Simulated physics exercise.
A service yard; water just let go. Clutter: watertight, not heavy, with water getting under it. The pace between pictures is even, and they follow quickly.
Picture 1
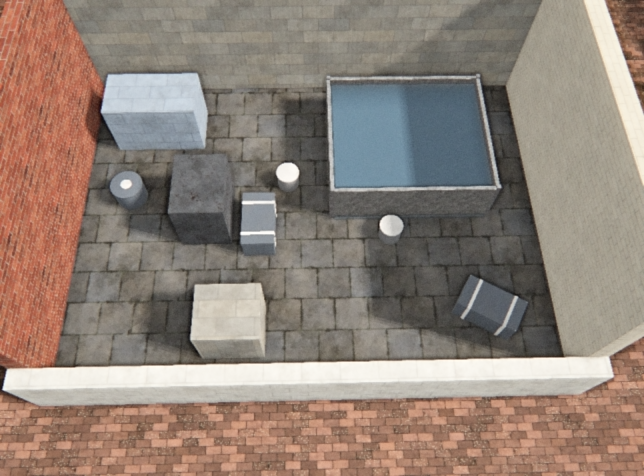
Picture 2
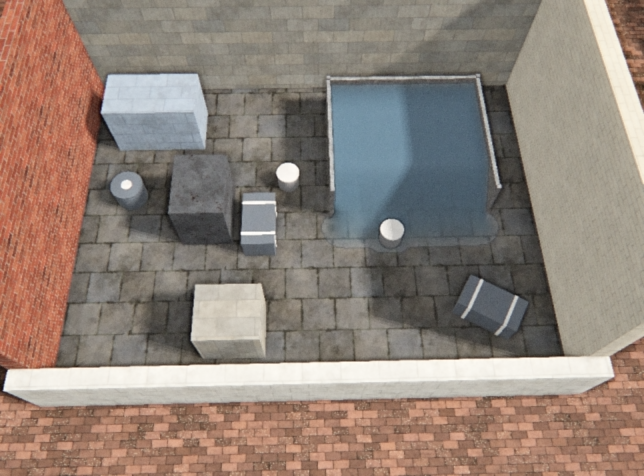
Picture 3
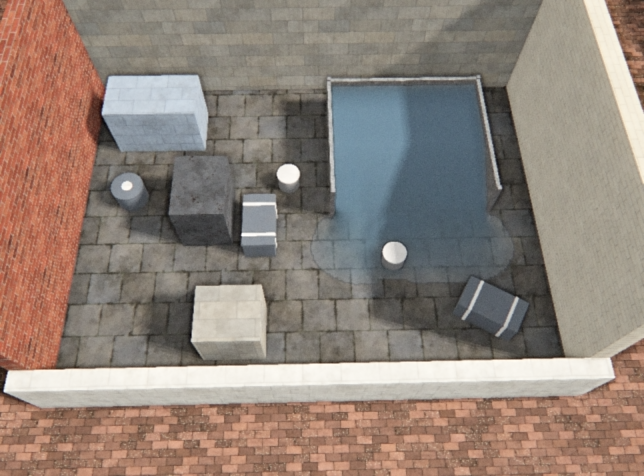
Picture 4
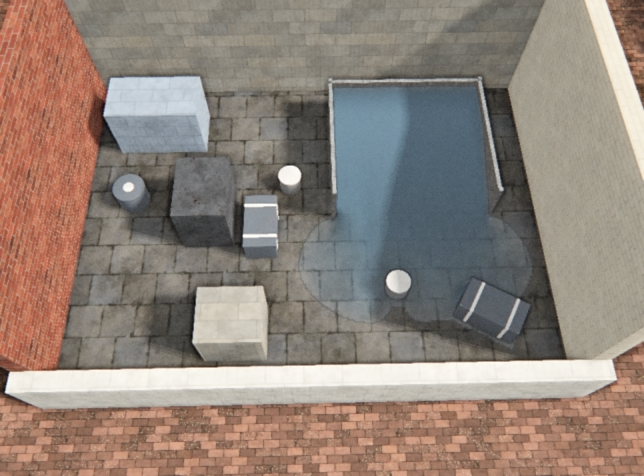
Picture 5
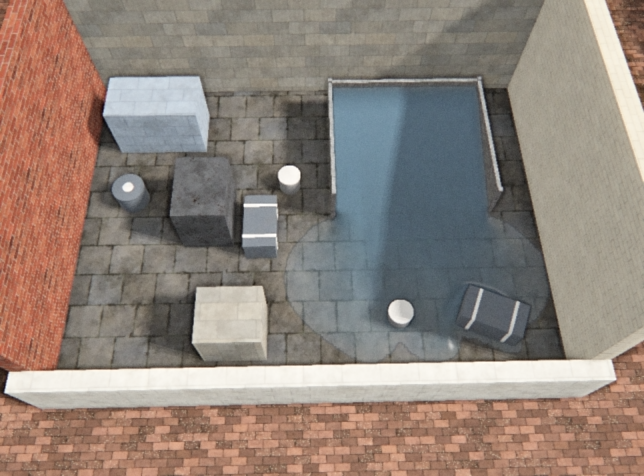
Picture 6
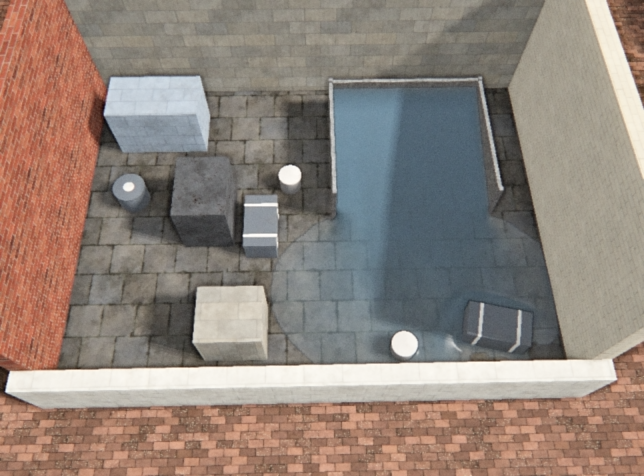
Water pours out of the front of a raised pool as its front wall disappears, spreading across the paved yard in a widening sheet. A small white pail slides forward toward the low front wall, and then a grey banded trunk on the right shifts and turns slightly, while the other blocks and containers stay put.
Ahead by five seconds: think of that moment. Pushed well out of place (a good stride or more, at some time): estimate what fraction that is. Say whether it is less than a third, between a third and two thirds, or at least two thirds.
So the part that moves far is the two-thirds mark or beyond.
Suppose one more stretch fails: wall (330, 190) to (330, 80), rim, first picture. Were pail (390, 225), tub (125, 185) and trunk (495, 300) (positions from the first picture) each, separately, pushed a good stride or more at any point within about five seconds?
Taking them in order, less than that, displaced that much, less than that.
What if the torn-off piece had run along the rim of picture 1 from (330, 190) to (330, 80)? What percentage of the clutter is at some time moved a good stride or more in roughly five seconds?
Estimate: Roughly 60 per cent.
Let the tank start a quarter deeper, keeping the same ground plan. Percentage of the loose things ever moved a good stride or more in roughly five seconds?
My figure is 80 percent.
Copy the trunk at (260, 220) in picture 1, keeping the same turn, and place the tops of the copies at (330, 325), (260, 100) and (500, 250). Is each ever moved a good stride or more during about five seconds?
Copy by copy, in order: Relocated, largely stays, relocated.
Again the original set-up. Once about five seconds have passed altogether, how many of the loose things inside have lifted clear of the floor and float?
Counted: 3.
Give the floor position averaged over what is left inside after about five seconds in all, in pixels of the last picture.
Near (293, 138).
A moment on, 2 of 5 are well off their spots; 1 afloat.
Next, 1 of 5 are well off their spots; 2 afloat.
Later, 3 of 5 are well off their spots; 2 afloat.
In the end, 4 of 5 are well off their spots, and 4 have been at some point; 3 afloat.
